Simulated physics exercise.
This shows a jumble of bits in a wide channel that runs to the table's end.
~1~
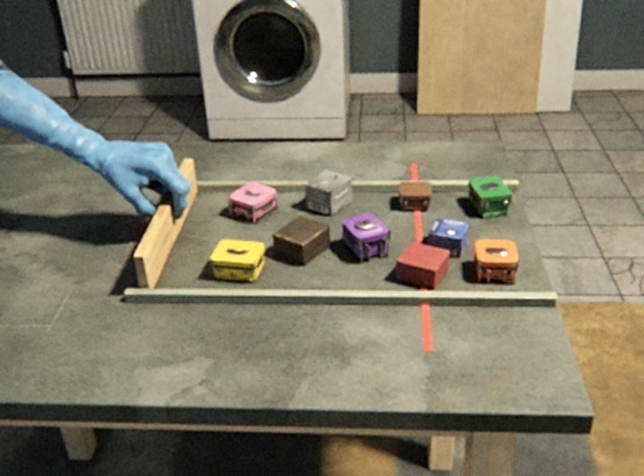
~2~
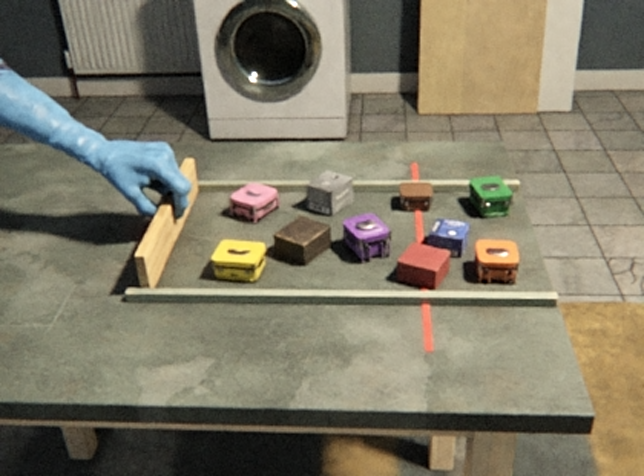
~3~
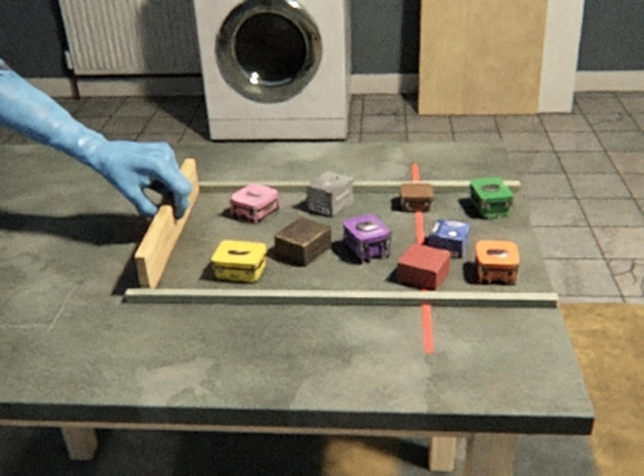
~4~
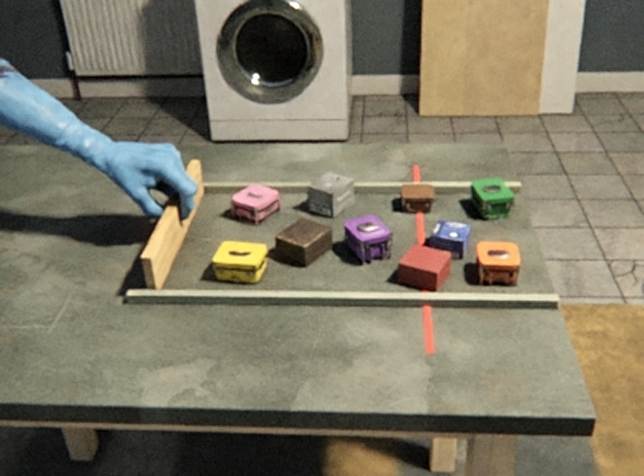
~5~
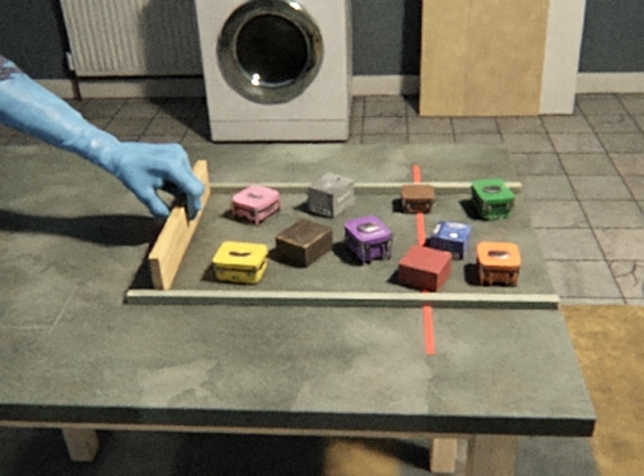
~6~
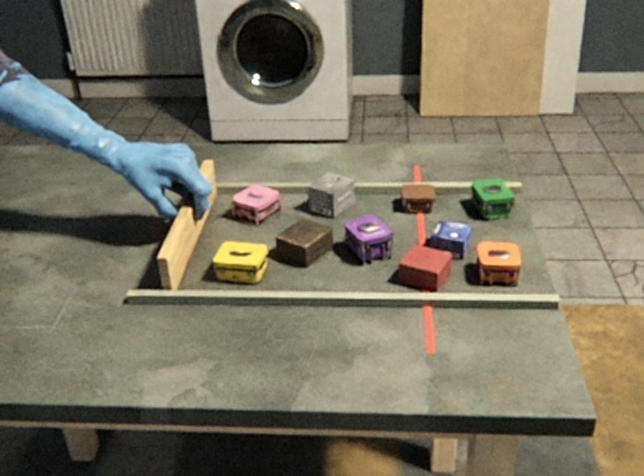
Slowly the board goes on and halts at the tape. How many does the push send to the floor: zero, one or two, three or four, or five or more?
Here the number that fall off is one or two.
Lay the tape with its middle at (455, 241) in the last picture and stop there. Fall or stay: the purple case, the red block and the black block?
The purple case stays on; the red block is kept; the black block survives.
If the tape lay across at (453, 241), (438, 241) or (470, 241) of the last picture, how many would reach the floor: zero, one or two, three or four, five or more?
One after another: Three or four; just one or two; three or four.
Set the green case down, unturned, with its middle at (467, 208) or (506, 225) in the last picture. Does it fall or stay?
The green case survives; stays on.
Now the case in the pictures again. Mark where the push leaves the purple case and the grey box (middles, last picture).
About (481, 241), and the other about (471, 191).
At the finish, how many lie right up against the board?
In contact: 3.
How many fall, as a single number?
It comes to 1.
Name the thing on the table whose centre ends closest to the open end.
That is the orange case.
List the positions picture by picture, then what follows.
The first frame shows green case (489, 197); orange case (495, 262); blue box (448, 237); board (169, 220); tape (420, 239).
The second frame shows orange case (496, 262); black block (303, 240).
The third frame shows blue box (449, 238); purple case (367, 238).
The fourth frame shows green case (491, 199); board (176, 221).
The fifth frame shows orange case (498, 265); red block (425, 268).
The sixth frame shows green case (492, 199); orange case (498, 264); blue box (451, 239); board (190, 221); tape (422, 241).
Soon after, none off yet; green case at rest near (492, 199); orange case at rest near (498, 264); blue box at rest near (451, 239).
After that, none off yet; green case displaced a little near (508, 201); orange case moving near (503, 264); blue box displaced about its own width near (483, 237).
In the end, the number that fall off is one or two; gone, green case.
